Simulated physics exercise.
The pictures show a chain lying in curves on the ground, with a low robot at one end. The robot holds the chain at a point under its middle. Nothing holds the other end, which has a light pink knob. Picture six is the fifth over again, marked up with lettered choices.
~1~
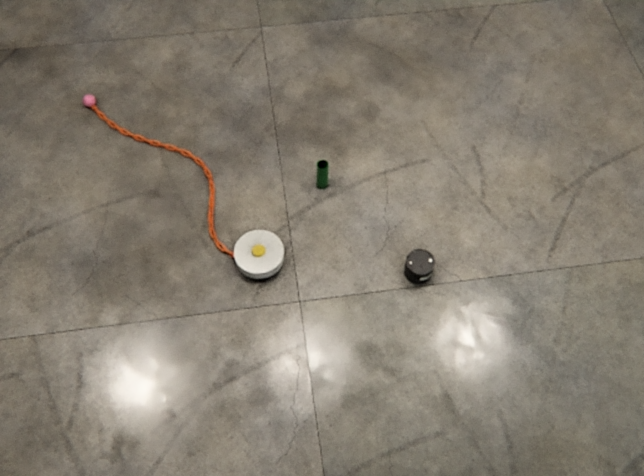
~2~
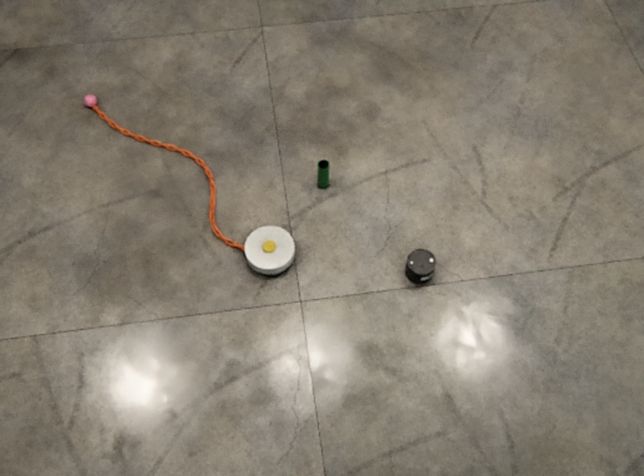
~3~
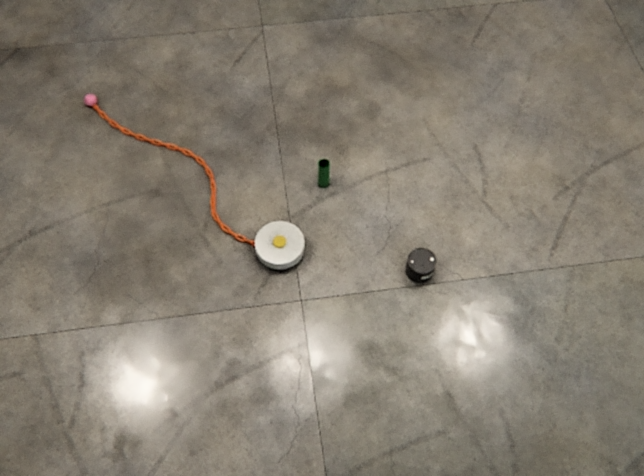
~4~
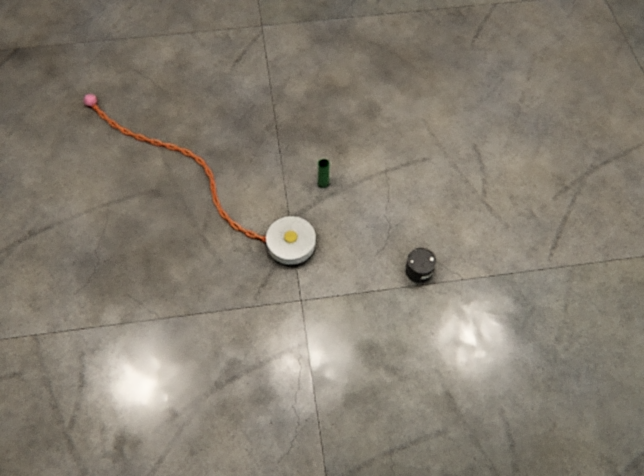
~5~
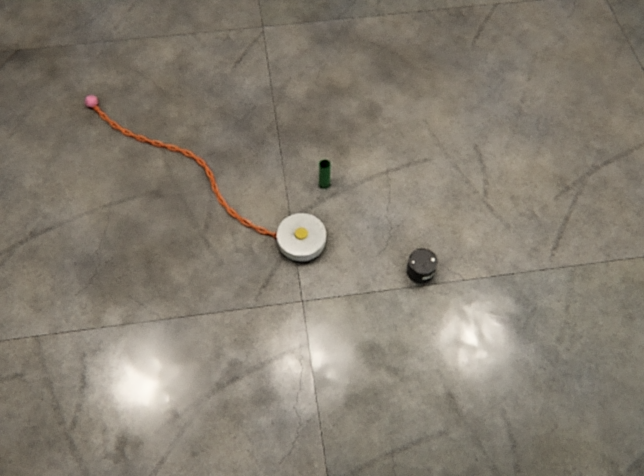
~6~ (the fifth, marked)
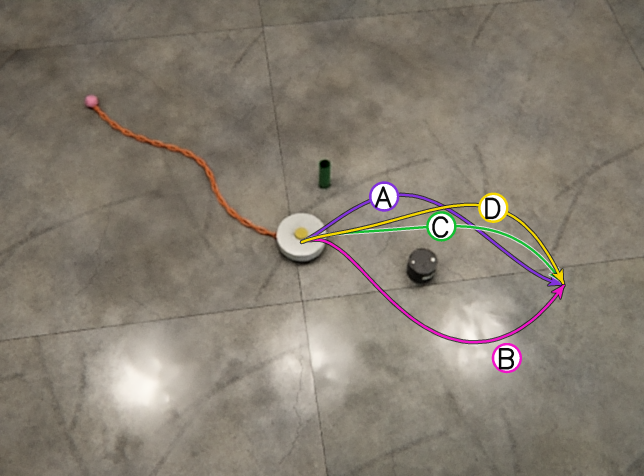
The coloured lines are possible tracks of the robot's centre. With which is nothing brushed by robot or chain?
Route C touches nothing.
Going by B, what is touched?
It meets the black pot.
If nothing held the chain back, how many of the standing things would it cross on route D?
In all, one.
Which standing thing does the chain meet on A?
It is the green post.
On the marked copy, A from (302, 242) via (435, 202) to (562, 285); B from (302, 242) via (425, 327) to (564, 285); C from (302, 242) via (441, 226) to (562, 282); D from (302, 242) via (447, 207) to (563, 283).
Taking C. A third of the way, robot (405, 224), middle of the chain (258, 190), free end (137, 133).
Two thirds of the way, robot (510, 231), middle of the chain (355, 204), free end (216, 166).
When it is over, robot (567, 281), middle of the chain (414, 221), free end (273, 181); nothing has been touched.
As for the rest, A meets the green post; B meets the black pot; D meets the green post.
